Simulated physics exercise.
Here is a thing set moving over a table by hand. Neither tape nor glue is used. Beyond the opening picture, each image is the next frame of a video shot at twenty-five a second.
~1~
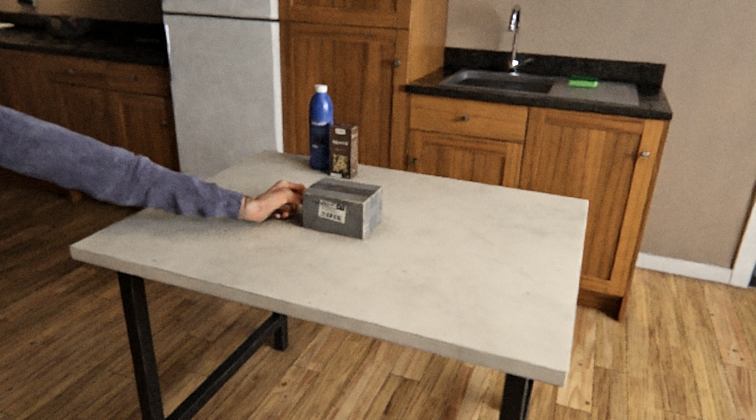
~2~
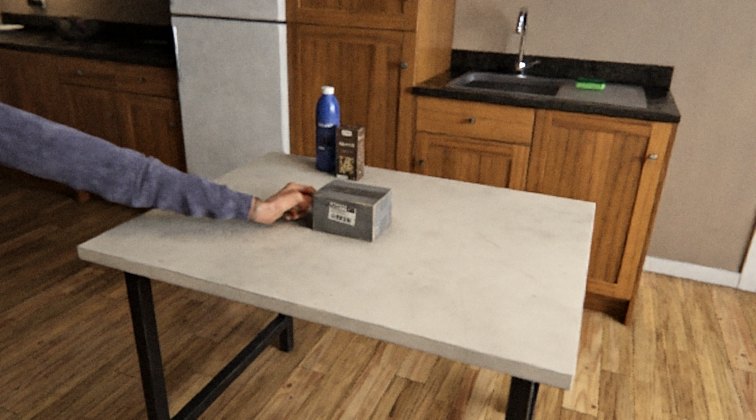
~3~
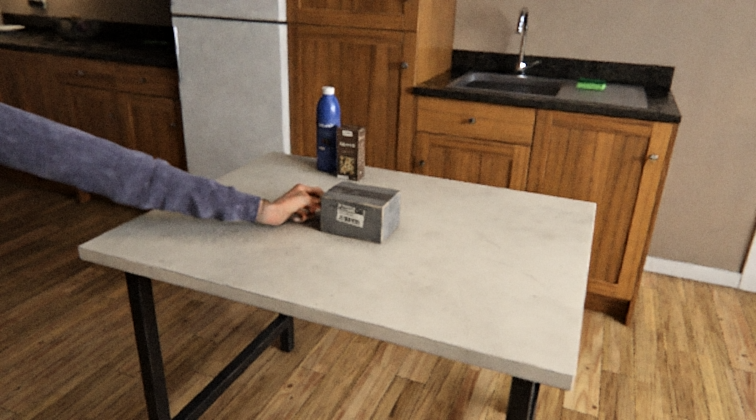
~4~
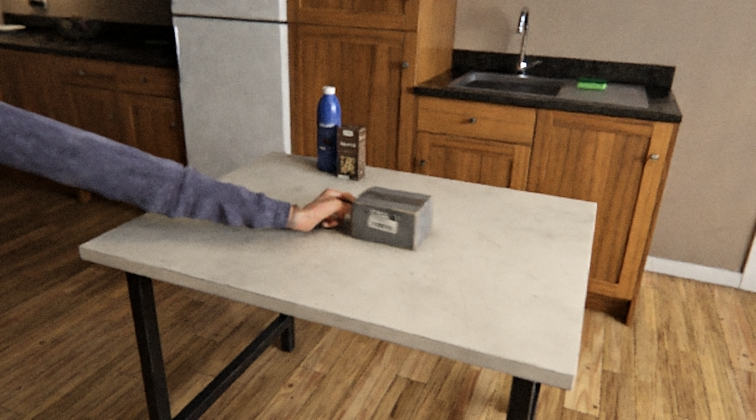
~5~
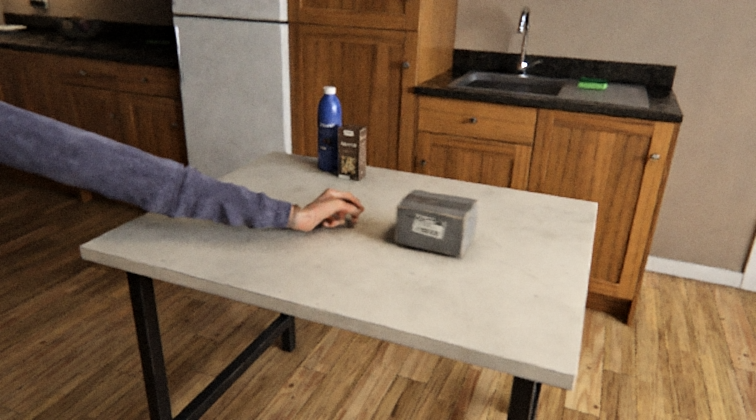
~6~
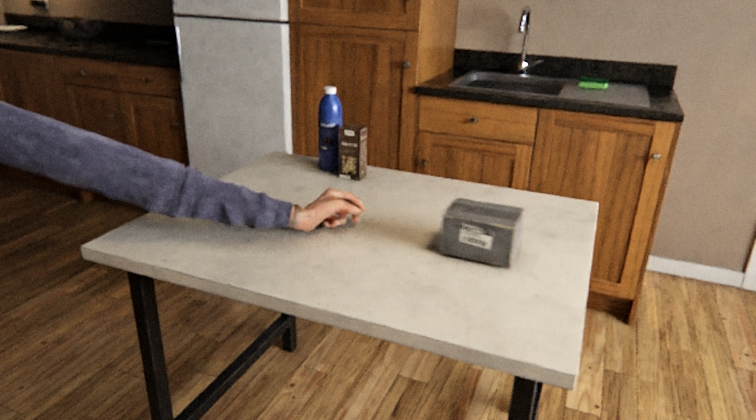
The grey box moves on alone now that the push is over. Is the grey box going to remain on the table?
It is off the table.
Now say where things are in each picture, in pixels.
The first frame shows under the hand; grey box (343, 207).
The second frame shows under the hand; grey box (353, 209).
The third frame shows under the hand; grey box (361, 211).
The fourth frame shows grey box (393, 217).
The fifth frame shows grey box (437, 221) shifted about its own width.
The sixth frame shows grey box (482, 230) shifted about its own width.
Then, 0.20 s on from there, grey box now off the table.
Then, 0.40 s on from there, things are still on the move.
Then, 0.60 s on from there, as before.
In the end, off the table, grey box.
